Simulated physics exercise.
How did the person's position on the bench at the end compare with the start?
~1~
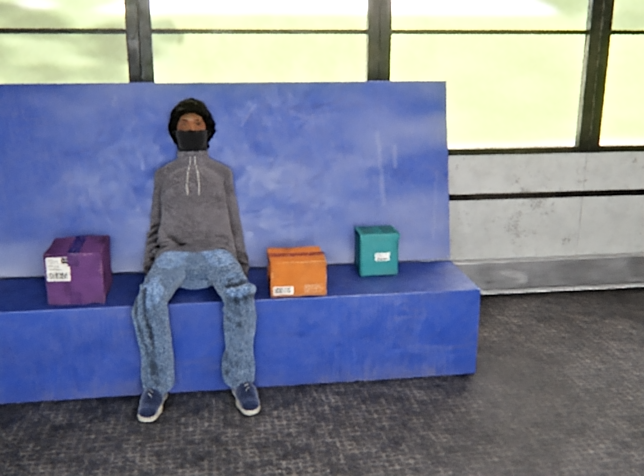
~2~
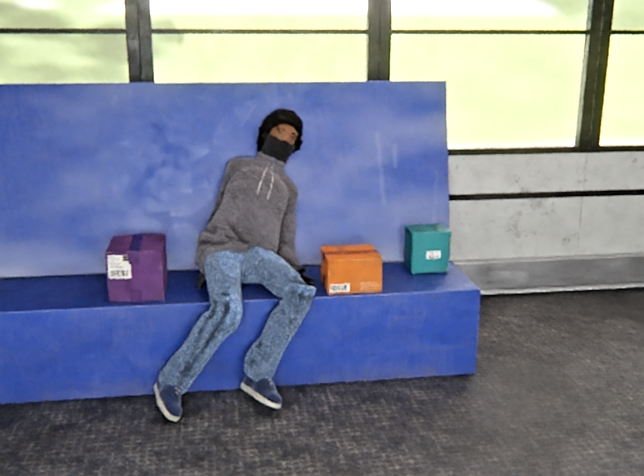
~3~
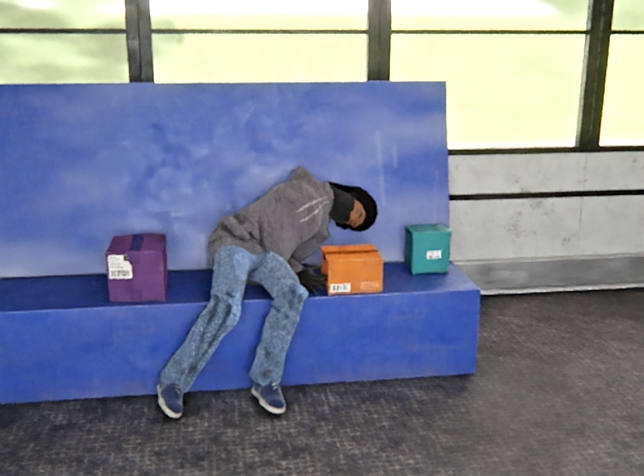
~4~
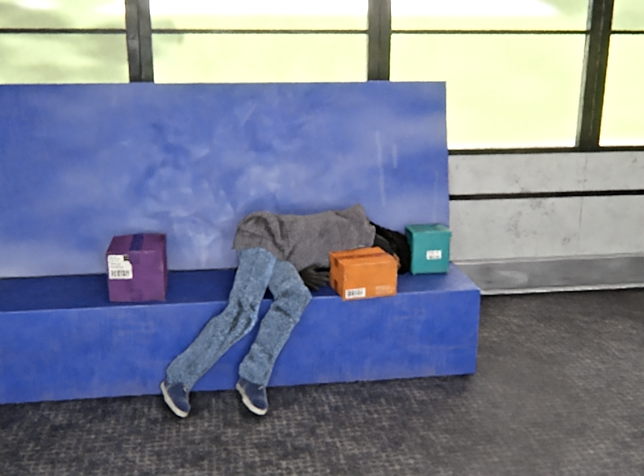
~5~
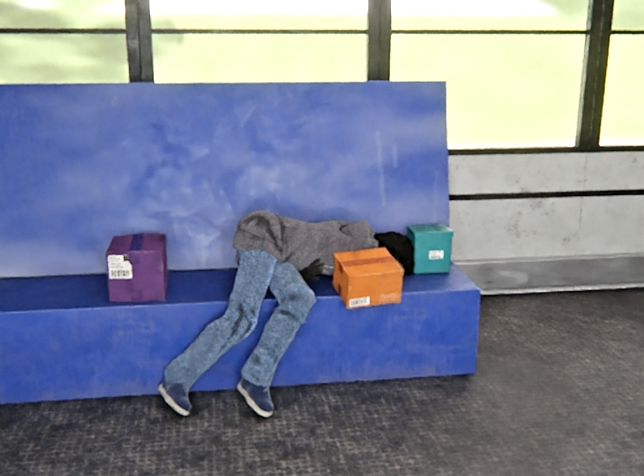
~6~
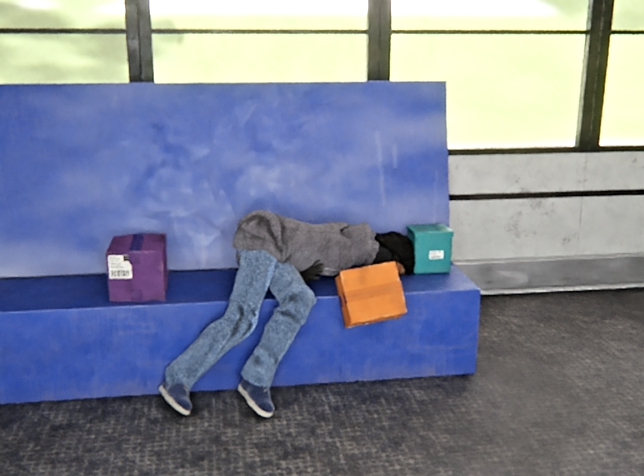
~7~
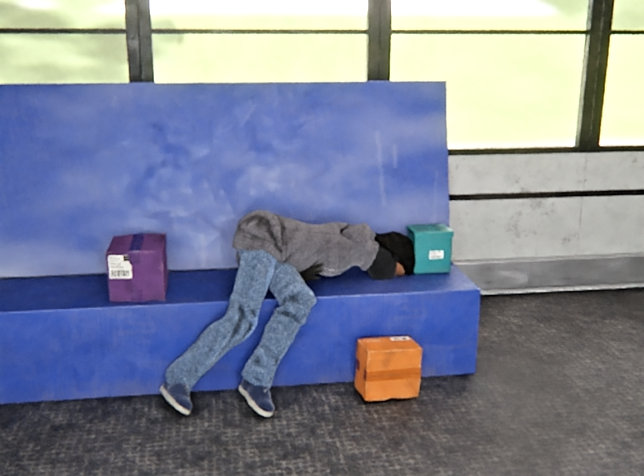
At the start the person sat upright between the purple and orange boxes. By the end they were farther right and slumped over sideways, with their head down on the seat by the teal box.
